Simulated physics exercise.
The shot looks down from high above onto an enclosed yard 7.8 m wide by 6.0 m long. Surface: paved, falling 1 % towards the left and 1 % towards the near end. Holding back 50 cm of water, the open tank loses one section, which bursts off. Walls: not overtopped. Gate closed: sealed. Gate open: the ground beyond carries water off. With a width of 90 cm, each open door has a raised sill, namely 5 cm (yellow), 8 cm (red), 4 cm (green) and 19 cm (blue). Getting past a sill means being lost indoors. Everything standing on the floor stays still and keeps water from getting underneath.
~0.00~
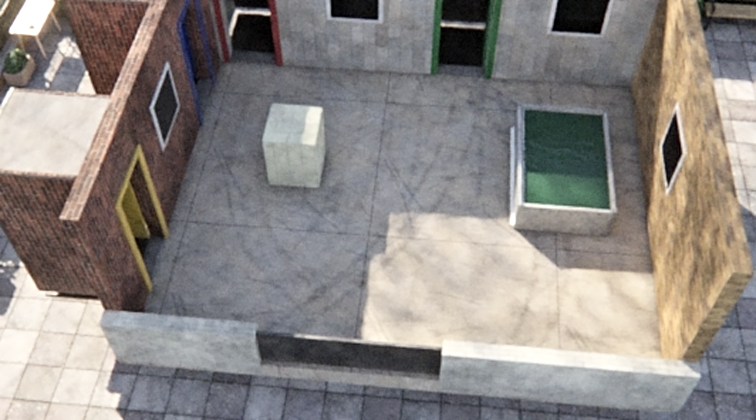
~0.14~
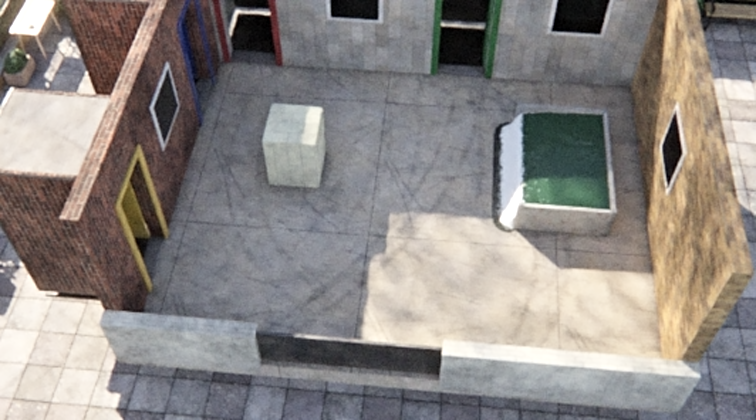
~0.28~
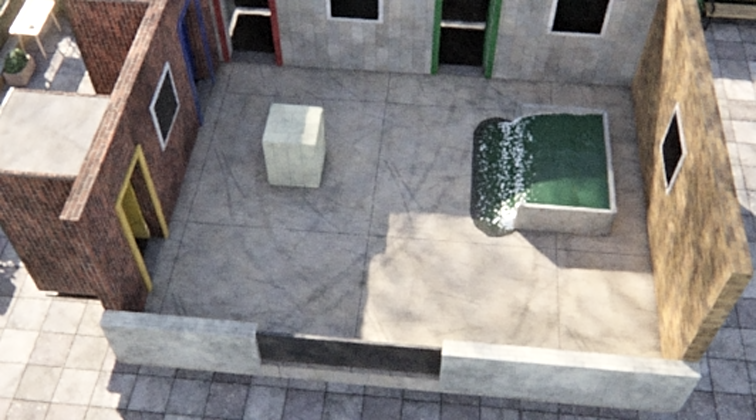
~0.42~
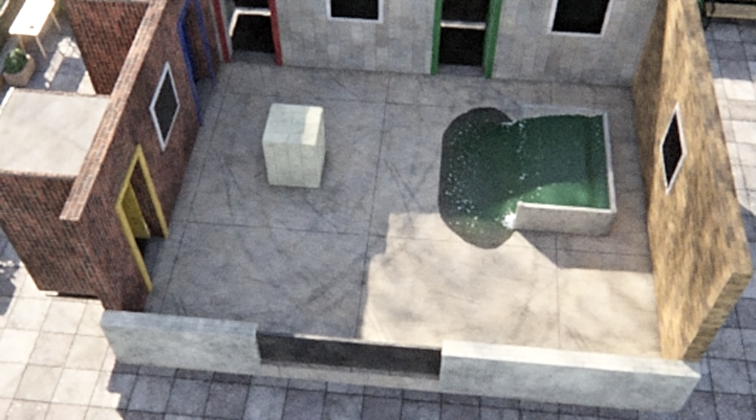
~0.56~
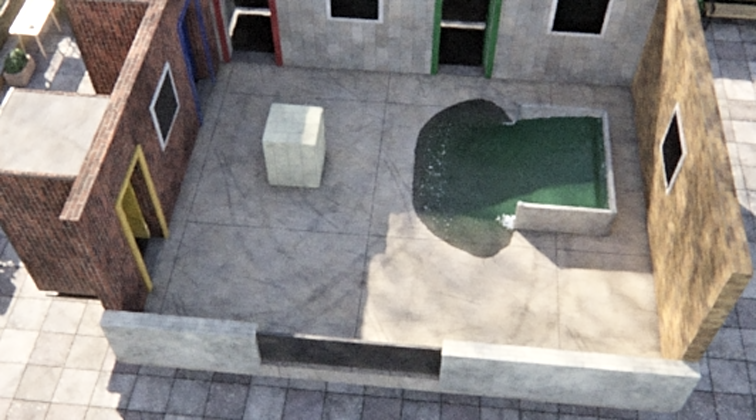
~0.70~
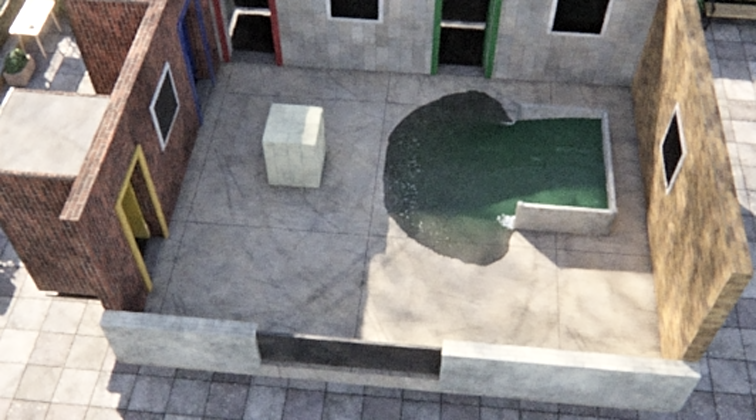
Green water burst out through the left side of an open tank in a walled yard, foaming at first, then spread across the paved floor in a widening rounded pool towards a pale block.
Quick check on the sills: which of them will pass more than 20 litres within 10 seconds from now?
In the end at the yellow door the amount will climb above the limit; at the red door the amount will climb above the limit; at the green door the amount will stay short of the limit; at the blue door the amount will stay short of the limit.
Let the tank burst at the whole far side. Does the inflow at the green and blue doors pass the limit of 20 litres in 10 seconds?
With respect to that limit, green ends up outside it, blue ends up inside it.
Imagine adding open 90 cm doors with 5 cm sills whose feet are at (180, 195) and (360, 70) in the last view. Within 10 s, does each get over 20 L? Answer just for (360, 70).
That one comes out less than that.
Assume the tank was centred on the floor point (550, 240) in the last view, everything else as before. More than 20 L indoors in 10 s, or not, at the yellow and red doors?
Result - yellow door exceeds it, red door does not exceed it.
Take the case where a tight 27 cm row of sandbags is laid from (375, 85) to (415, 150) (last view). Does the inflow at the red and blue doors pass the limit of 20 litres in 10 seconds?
At the red door the limit is not reached, and at the blue door it is not reached.
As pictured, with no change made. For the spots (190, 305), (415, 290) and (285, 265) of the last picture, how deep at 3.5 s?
Around 4 cm, 1 cm and 5 cm, in the order given.
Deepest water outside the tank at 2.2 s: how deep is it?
Max depth: About 25 centimetres.
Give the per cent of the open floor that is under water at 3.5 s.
Close to 65 in a hundred parts are wet.
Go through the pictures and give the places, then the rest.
The open tank at (564, 159) is whole and still, 50 cm deep, in the first frame.
Water pours out at (519, 168) and has run 1.1 m, to (504, 127); typically 6 cm deep outside, 50 cm at the open tank's back, in the second frame.
Water pours out at (518, 169) and has run 1.3 m, to (494, 121); typically 10 cm deep outside, 50 cm at the open tank's back, in the third frame.
Water pours out at (518, 170) and has run 1.6 m, to (477, 113); typically 8 cm deep outside, 45 cm at the open tank's back, in the fourth frame.
Water pours out at (518, 170) and has run 1.9 m, to (433, 122); typically 7 cm deep outside, 41 cm at the open tank's back, in the fifth frame.
Water pours out at (518, 170) and has run 2.2 m, to (399, 132); typically 6 cm deep outside, 41 cm at the open tank's back, in the sixth frame.
After 1.4 s water covers 30 % of the floor and is deepest (28 cm) near (325, 166); yellow door not reached, red door not reached, green door 2 cm at the sill, 0 L in, blue door not reached.
After 2.2 s water covers 50 % of the floor and is deepest (25 cm) near (334, 175); yellow door not reached, red door not reached, green door 3 cm at the sill, 0 L in, blue door not reached.
After 3.5 s water covers 65 % of the floor and is deepest (31 cm) near (135, 339); yellow door 12 cm at the sill, 29 L in, red door 16 cm at the sill, 3 L in, green door 2 cm at the sill, 1 L in, blue door 16 cm at the sill, 0 L in.
After 6.0 s water covers 60 % of the floor and is deepest (16 cm) near (171, 223); yellow door 11 cm at the sill, 75 L in, red door 9 cm at the sill, 42 L in, green door 1 cm at the sill, 1 L in, blue door 9 cm at the sill, 1 L in.
After 10.0 s water covers 65 % of the floor and is deepest (10 cm) near (135, 339); yellow door 10 cm at the sill, 142 L in, red door 3 cm at the sill, 44 L in, green door 0 cm at the sill, 1 L in, blue door 5 cm at the sill, 1 L in.
